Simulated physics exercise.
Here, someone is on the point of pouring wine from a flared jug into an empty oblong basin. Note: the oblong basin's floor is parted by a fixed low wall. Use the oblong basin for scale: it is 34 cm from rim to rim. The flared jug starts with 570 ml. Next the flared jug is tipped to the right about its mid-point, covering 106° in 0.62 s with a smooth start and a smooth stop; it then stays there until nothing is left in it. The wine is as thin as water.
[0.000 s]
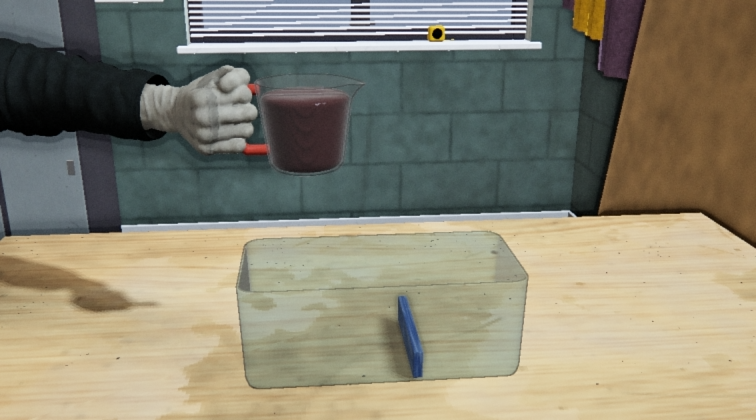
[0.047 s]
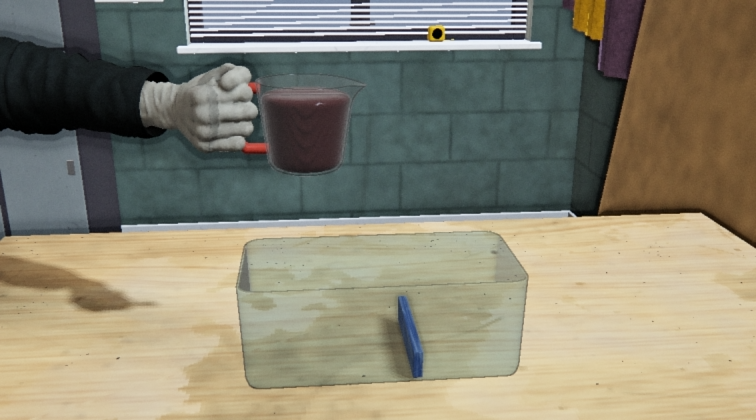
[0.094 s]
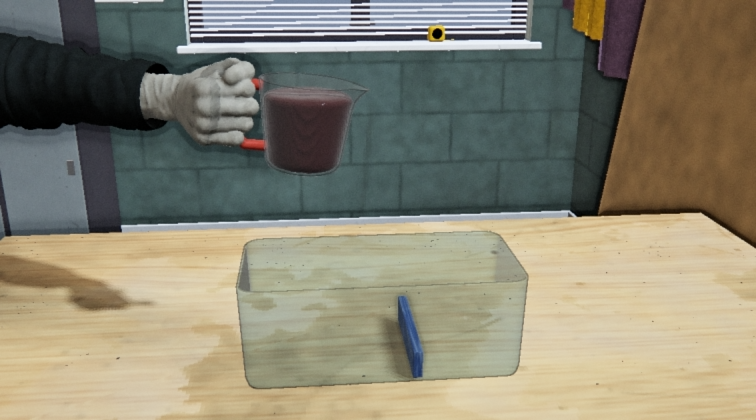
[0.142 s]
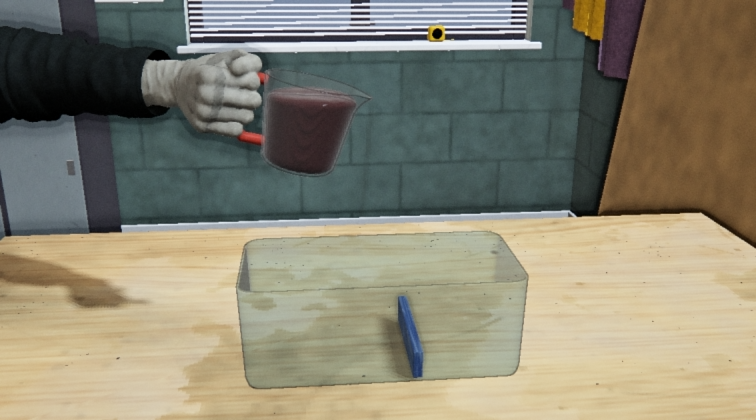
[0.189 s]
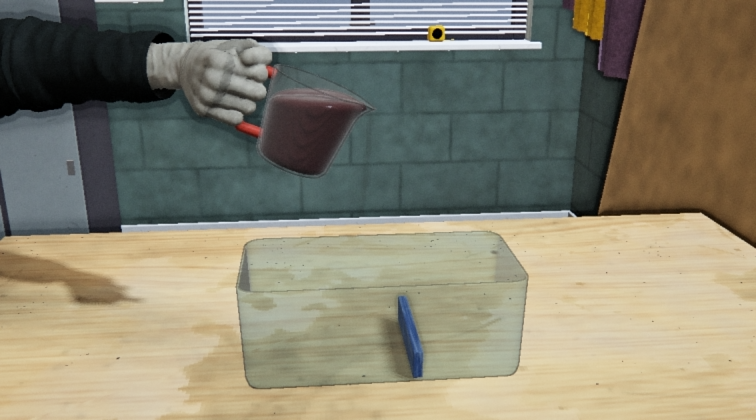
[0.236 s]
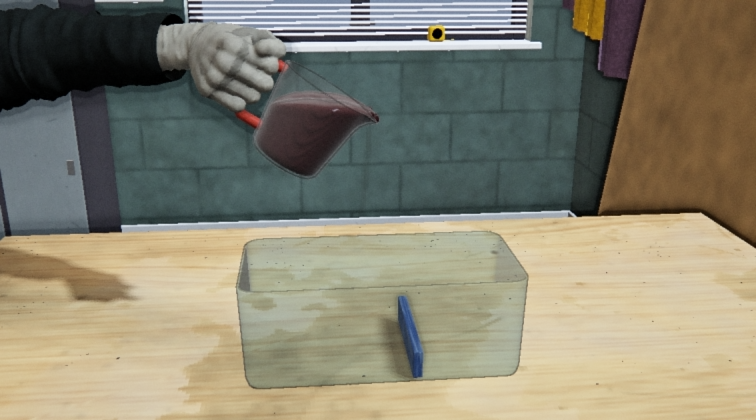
To begin with, a gloved hand holds a flared jug of dark reddish wine almost upright above an empty, clear oblong basin on a wooden table. The hand then tips the jug steadily to the right, until the wine reaches the spout and just begins to pass its edge.
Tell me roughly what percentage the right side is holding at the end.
At the end it holds about 62 per cent.
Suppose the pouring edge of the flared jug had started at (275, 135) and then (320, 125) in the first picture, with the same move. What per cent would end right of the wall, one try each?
Near 10 in a hundred on the first go and near 10 in a hundred on the second.
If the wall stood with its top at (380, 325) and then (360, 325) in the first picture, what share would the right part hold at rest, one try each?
Some 85 in a hundred, then some 90 in a hundred.
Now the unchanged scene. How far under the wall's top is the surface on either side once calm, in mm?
Left roughly 30 mm; right roughly 18 mm.
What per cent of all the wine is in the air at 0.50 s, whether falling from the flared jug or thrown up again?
At that moment, about 38 percent.
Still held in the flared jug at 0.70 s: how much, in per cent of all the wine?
Near 6 percent, more or less.
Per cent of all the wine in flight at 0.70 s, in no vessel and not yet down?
Airborne share: Near 14 %.
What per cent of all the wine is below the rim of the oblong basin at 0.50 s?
I'd put it near 20 percent.
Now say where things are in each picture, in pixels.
The first picture shows tilt 0°; pouring edge (366, 82); surface from (261, 95) to (350, 93); the oblong basin's rim runs from (241, 266) to (513, 255); the wall's top is at (410, 323).
The second picture shows tilt 2°; pouring edge (367, 84); surface from (262, 94) to (351, 94).
The third picture shows tilt 6°; pouring edge (370, 88); surface from (263, 93) to (353, 96).
The fourth picture shows tilt 13°; pouring edge (373, 97); surface from (267, 92) to (358, 98).
The fifth picture shows tilt 23°; pouring edge (377, 108); surface from (269, 99) to (363, 101).
The sixth picture shows tilt 34°; pouring edge (378, 122); surface from (269, 104) to (365, 111); 2 per cent is over the edge.
Then, 0.50 s in, the tilt is 97° and 42 per cent is still to pour, 0 is left of the wall and 20 right of it.
Then, 0.70 s in, the tilt is 106° and 6 per cent is still to pour, 24 is left of the wall and 57 right of it.
Then, 0.90 s in, the tilt is 106° and 0 per cent is still to pour, 35 is left of the wall and 62 right of it.
Then, 1.12 s in, the tilt is 106° and 0 per cent is still to pour, 37 is left of the wall and 62 right of it.
Finally, 37 per cent lies left of the wall, 62 right of it and 2 outside.
